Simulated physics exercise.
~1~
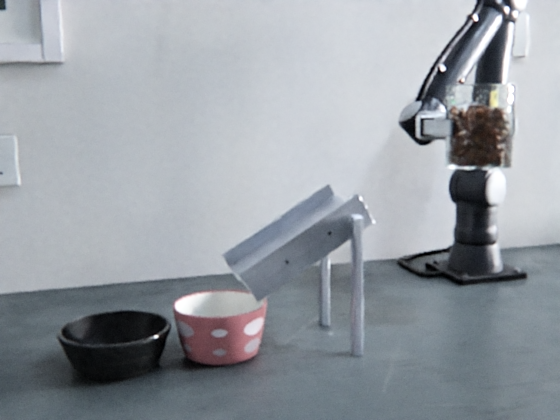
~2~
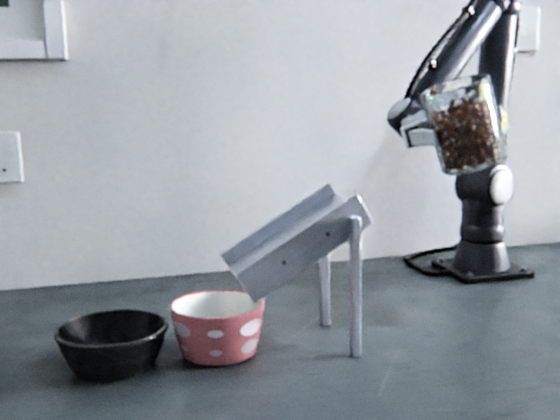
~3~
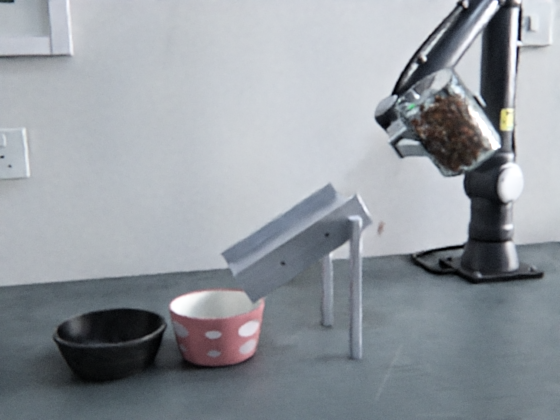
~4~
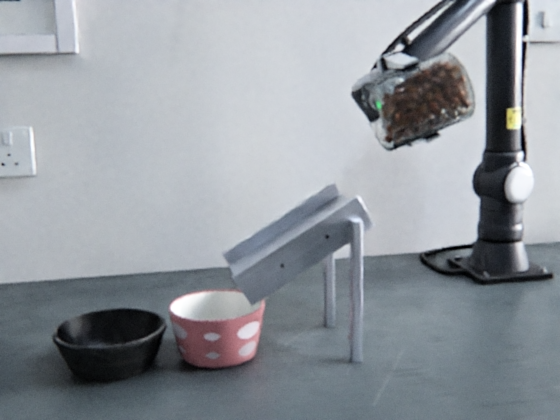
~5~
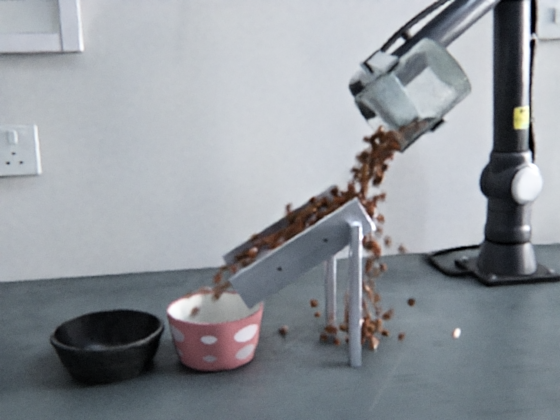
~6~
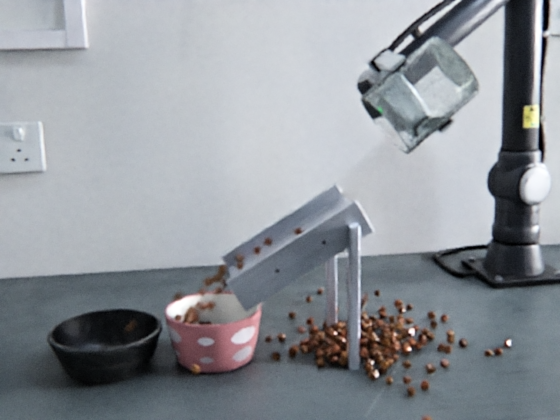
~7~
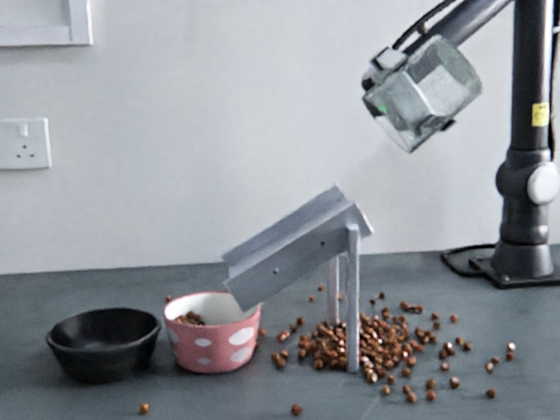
We see a robot arm tip a clear container of brown pellets over a sloping grey chute; some slide into the pink spotted bowl, while many spill beneath the chute and scatter across the table, leaving the container looking empty and the black bowl beside it nearly empty.
